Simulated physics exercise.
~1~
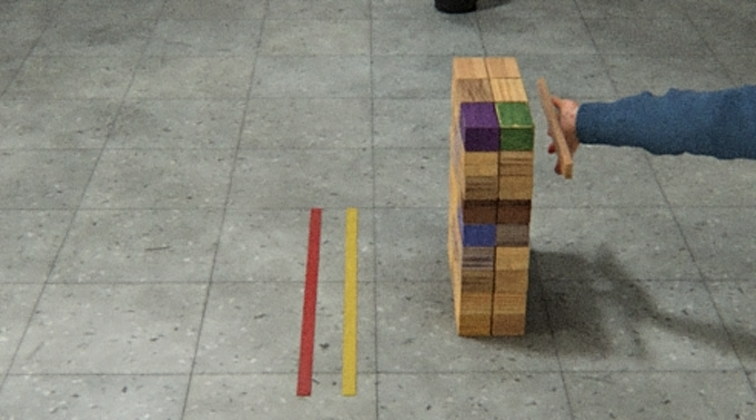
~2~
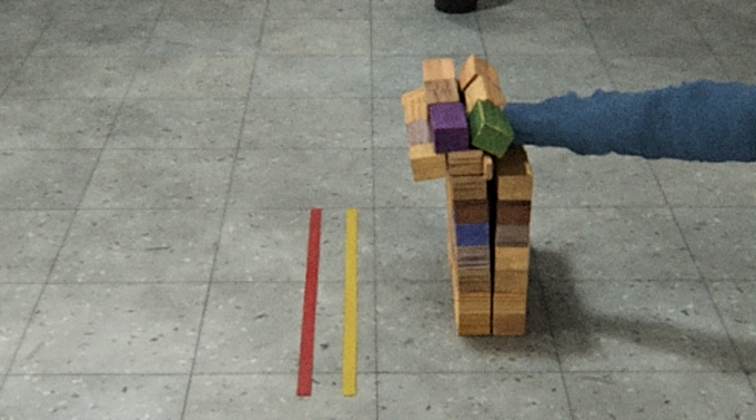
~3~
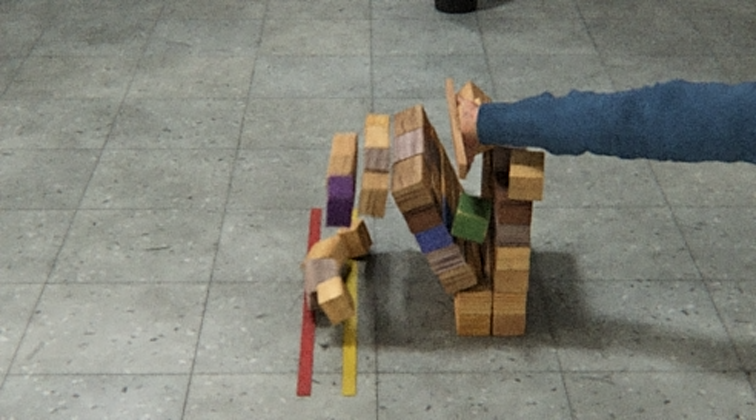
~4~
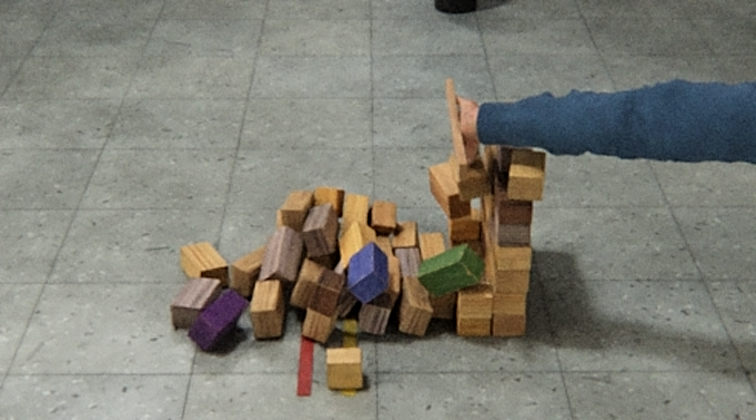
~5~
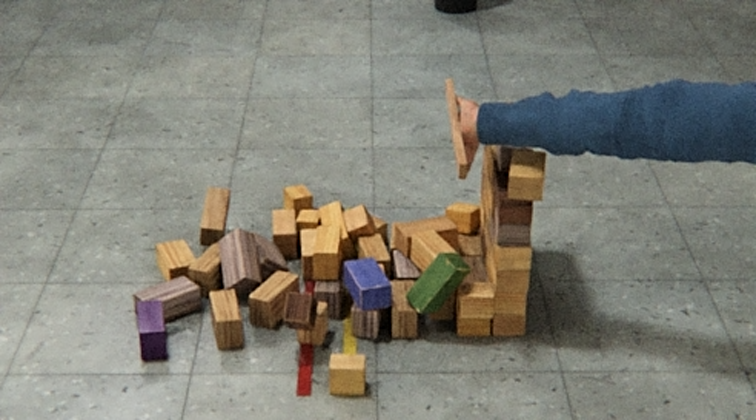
At the start, a tall stack of wooden blocks stands on a grey tiled floor, with a red and a yellow stripe to its left and a hand holding a wooden batten at its right. The hand drives the batten leftward into the upper part, shoving the purple and green blocks out of line. The upper layers break apart and topple left, while the batten stops above the stack's base. Blocks tumble across both stripes in a heap, then spread and settle. At the end, the purple block lies beyond the red stripe, the blue and green blocks rest short of it, and a narrow column still stands at the right.
